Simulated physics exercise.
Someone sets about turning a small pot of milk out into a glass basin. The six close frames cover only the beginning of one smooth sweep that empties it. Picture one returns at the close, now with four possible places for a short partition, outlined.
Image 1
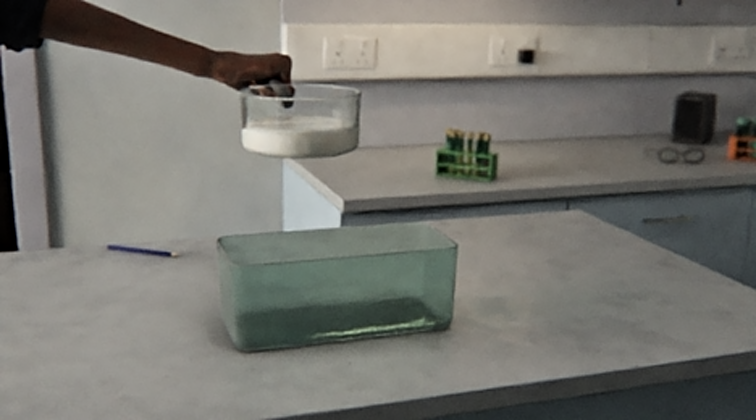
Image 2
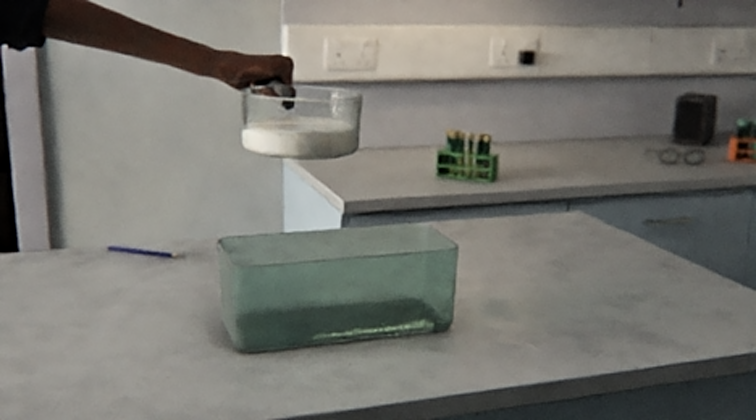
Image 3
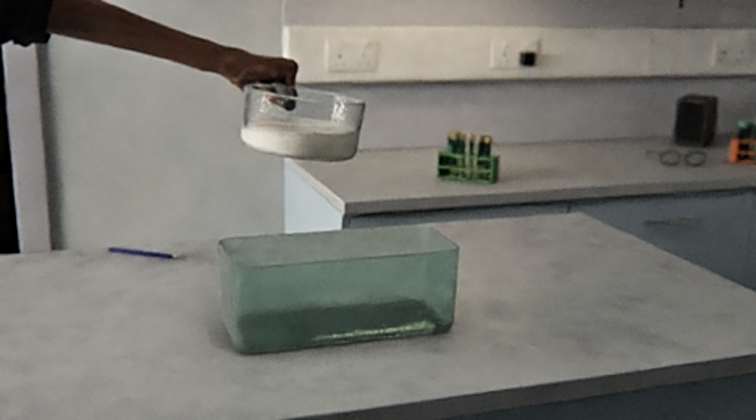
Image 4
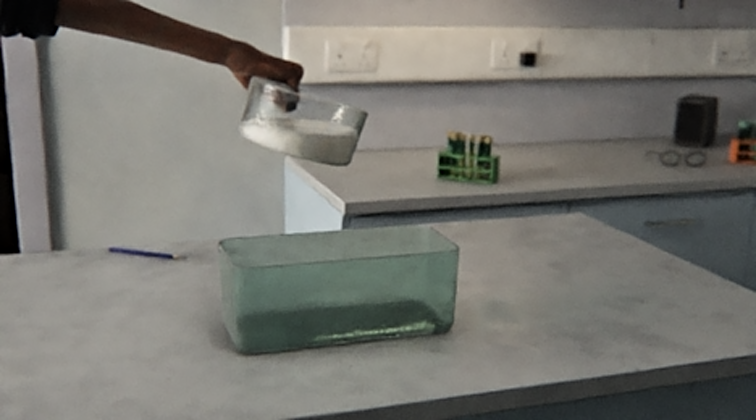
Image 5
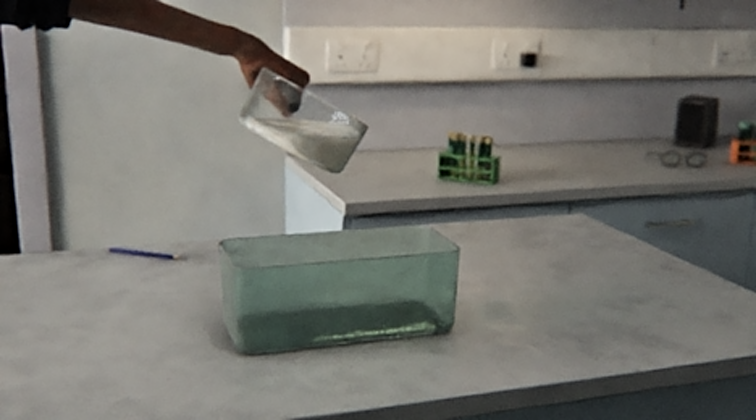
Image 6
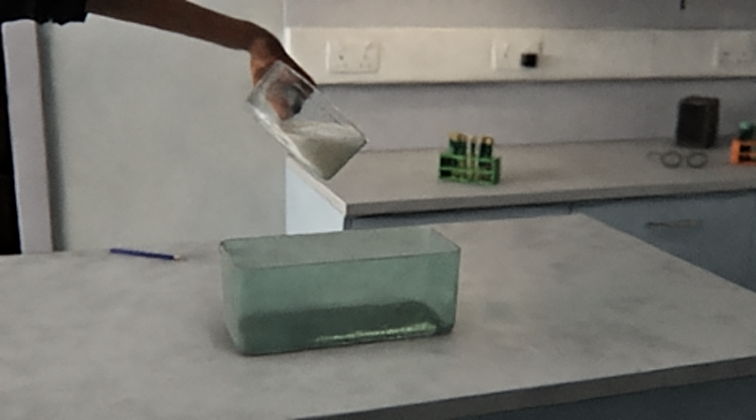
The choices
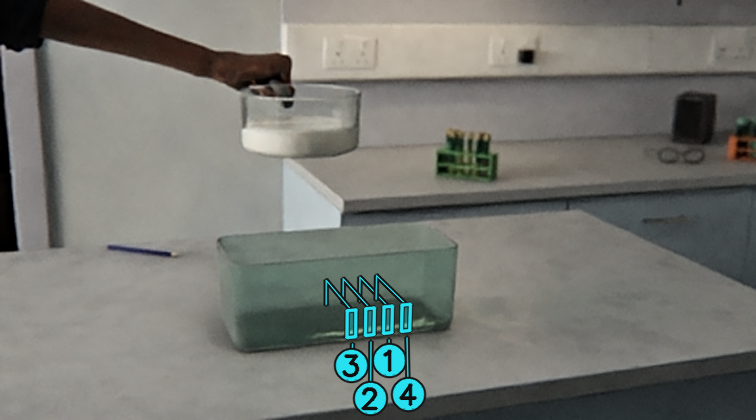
A hand holding a small clear pot of milk above a glass basin on a grey worktop keeps it level at first, then tilts it steadily down to the right until the milk reaches over the lip.
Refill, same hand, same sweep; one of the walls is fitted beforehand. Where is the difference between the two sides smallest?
I would pick position 1.
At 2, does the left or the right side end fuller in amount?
The right side.
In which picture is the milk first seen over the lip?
In picture 6.
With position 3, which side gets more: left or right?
The right side.
In cyan, 1 at (389, 339); 2 at (370, 341); 3 at (352, 343); 4 at (406, 337).
With 1, about 48 % ends left of the wall and 51 % right of it.
With 2, about 19 % ends left of the wall and 79 % right of it.
With 3, about 8 % ends left of the wall and 90 % right of it.
With 4, about 72 % ends left of the wall and 27 % right of it.
